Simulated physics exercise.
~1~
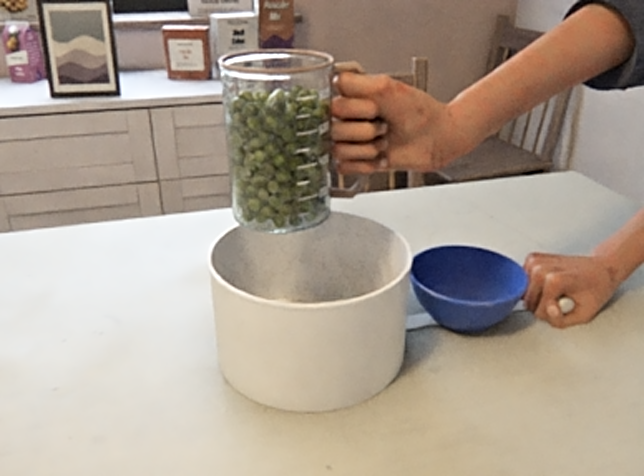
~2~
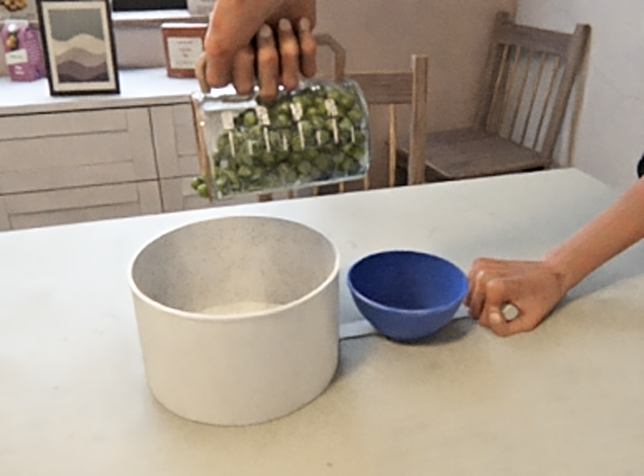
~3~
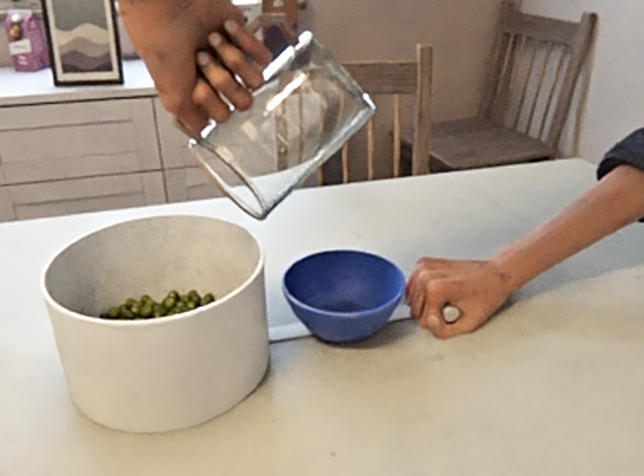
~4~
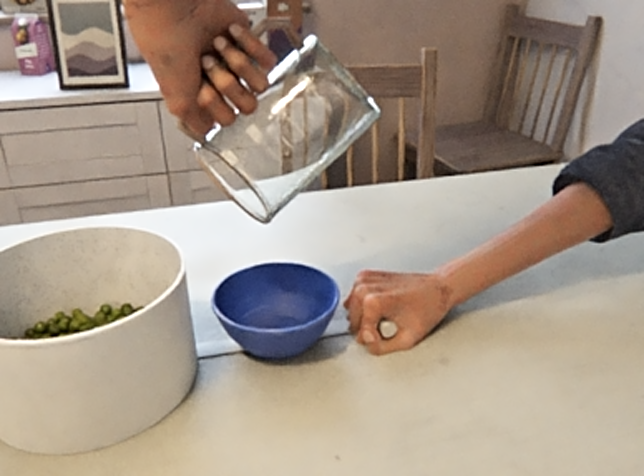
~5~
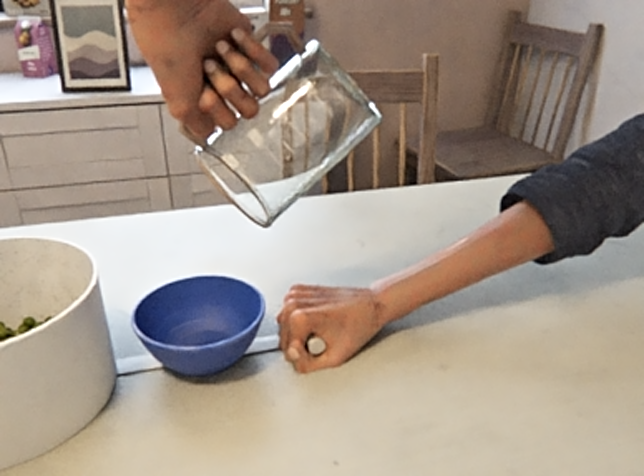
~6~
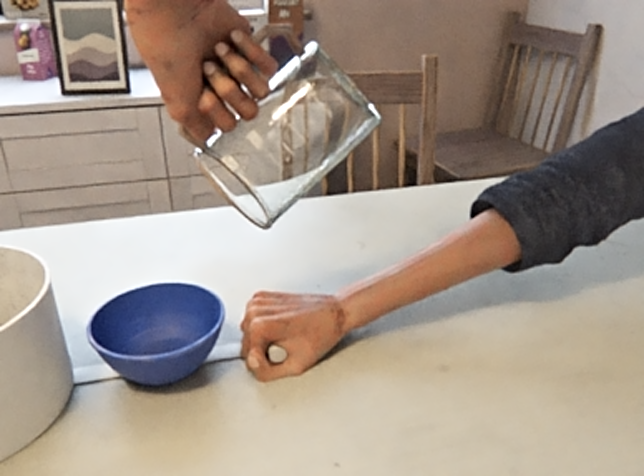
A hand lifts a clear glass jug full of small green olives above a pale table in a room with drawers, a framed print and wooden chairs behind, seen from slightly above by a gently swaying camera. Below stands a white pot, with a blue bowl joined to its right by a strip that another hand grips. That hand slides the row left while the jug tips over and the olives drop into the pot. The emptied jug stays tilted as the row continues left. Finally, the pot is partly out of view, its olives hidden, and the bowl is empty.
